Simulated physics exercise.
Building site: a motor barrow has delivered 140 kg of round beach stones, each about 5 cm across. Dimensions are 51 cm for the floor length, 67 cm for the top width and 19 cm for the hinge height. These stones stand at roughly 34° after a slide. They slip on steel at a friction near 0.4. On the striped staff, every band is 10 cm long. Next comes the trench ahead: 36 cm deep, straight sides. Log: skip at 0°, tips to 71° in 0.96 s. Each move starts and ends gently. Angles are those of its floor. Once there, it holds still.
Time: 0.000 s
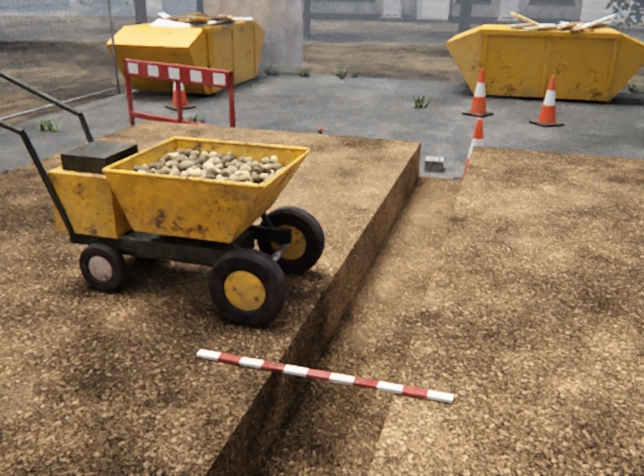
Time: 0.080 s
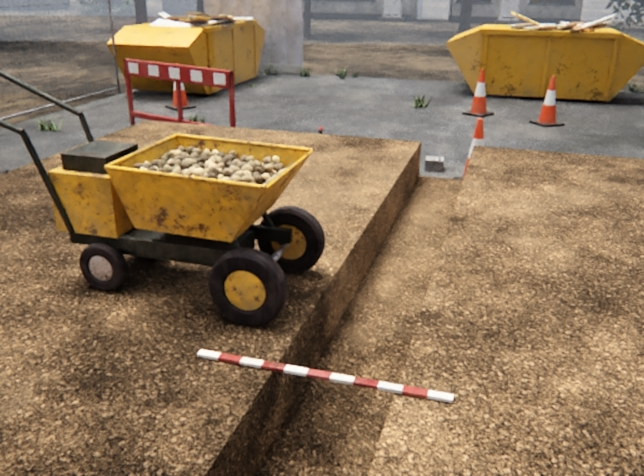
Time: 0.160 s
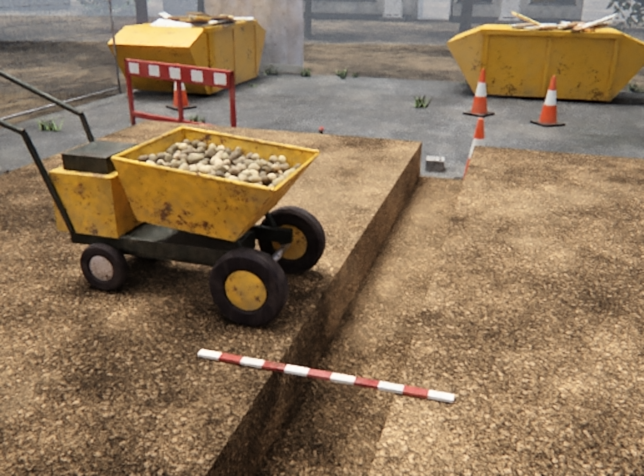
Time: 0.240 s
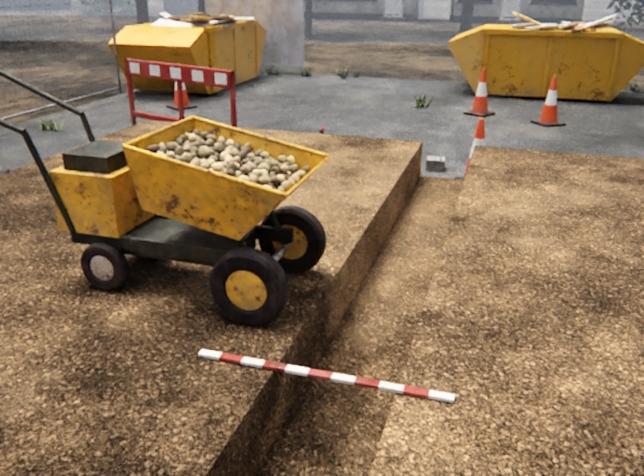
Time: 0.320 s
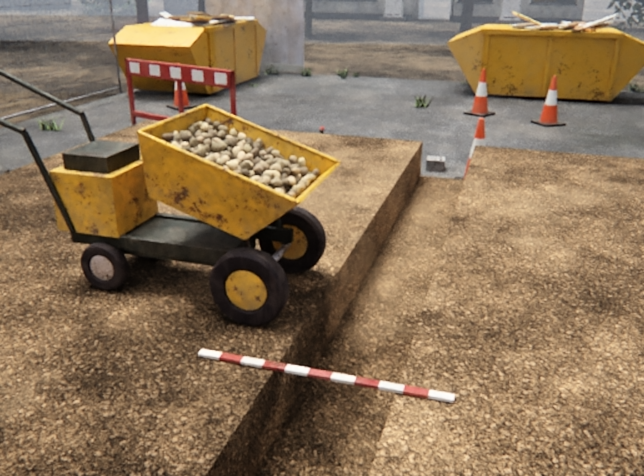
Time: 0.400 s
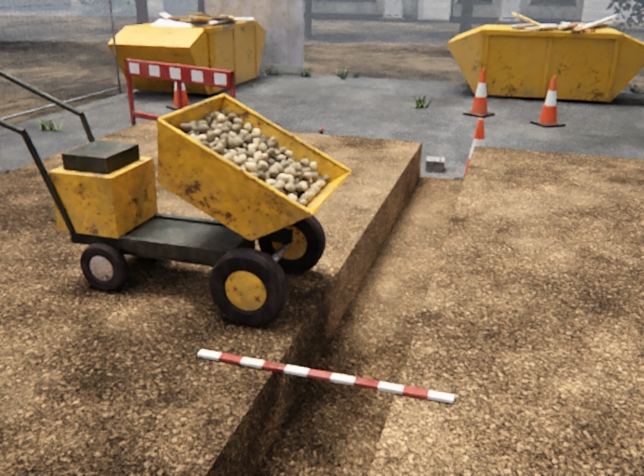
Yellow skip of a motor barrow tilting steadily forward to the right, carrying rounded stones beside a trench on a building site.
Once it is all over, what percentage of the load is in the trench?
Roughly 56 percent of the load is in the trench.
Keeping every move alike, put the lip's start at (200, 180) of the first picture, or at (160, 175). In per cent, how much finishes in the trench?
The first start gives about 100 per cent, the second about 80.
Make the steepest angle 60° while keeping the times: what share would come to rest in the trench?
In that case some 45 per cent.
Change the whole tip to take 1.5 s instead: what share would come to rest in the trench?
It would be near 70 per cent.
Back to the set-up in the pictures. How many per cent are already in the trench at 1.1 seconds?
Something like 20 in a hundred.
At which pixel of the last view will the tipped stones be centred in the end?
Look at roughly (411, 356).
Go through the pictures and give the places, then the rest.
The first frame shows lip at (262, 187), floor tilted 0°, highest stones at (217, 165).
In the second frame, the skip is at 1°, its lip at (265, 188); the top of the load is at (214, 162); the stones move at 0.3 m/s on average.
In the third frame, the skip is at 5°, its lip at (274, 190); the top of the load is at (192, 152); the stones move at 0.5 m/s on average.
The fourth frame shows lip at (285, 195), floor tilted 11°, highest stones at (189, 140); the stones move at 0.7 m/s on average.
In the fifth frame, the skip is at 18°, its lip at (298, 203); the top of the load is at (198, 129); the stones move at 0.9 m/s on average.
In the sixth frame, the skip is at 27°, its lip at (312, 214); the top of the load is at (214, 119); the stones move at 1.0 m/s on average.
After 0.7 s the floor is at 60°; 100 % in the skip; the foremost stones are at (358, 230).
After 1.1 s the floor is at 71°; 63 % in the skip, 20 % in the trench, 17 % past the trench; the foremost stones are at (458, 324).
After 1.4 s the floor is at 71°; 26 % in the skip, 31 % in the trench, 43 % past the trench; the foremost stones are at (600, 344).
After 3.4 s the floor is at 71°; 0 % in the skip, 56 % in the trench, 44 % past the trench; the foremost stones are past the picture's edge.
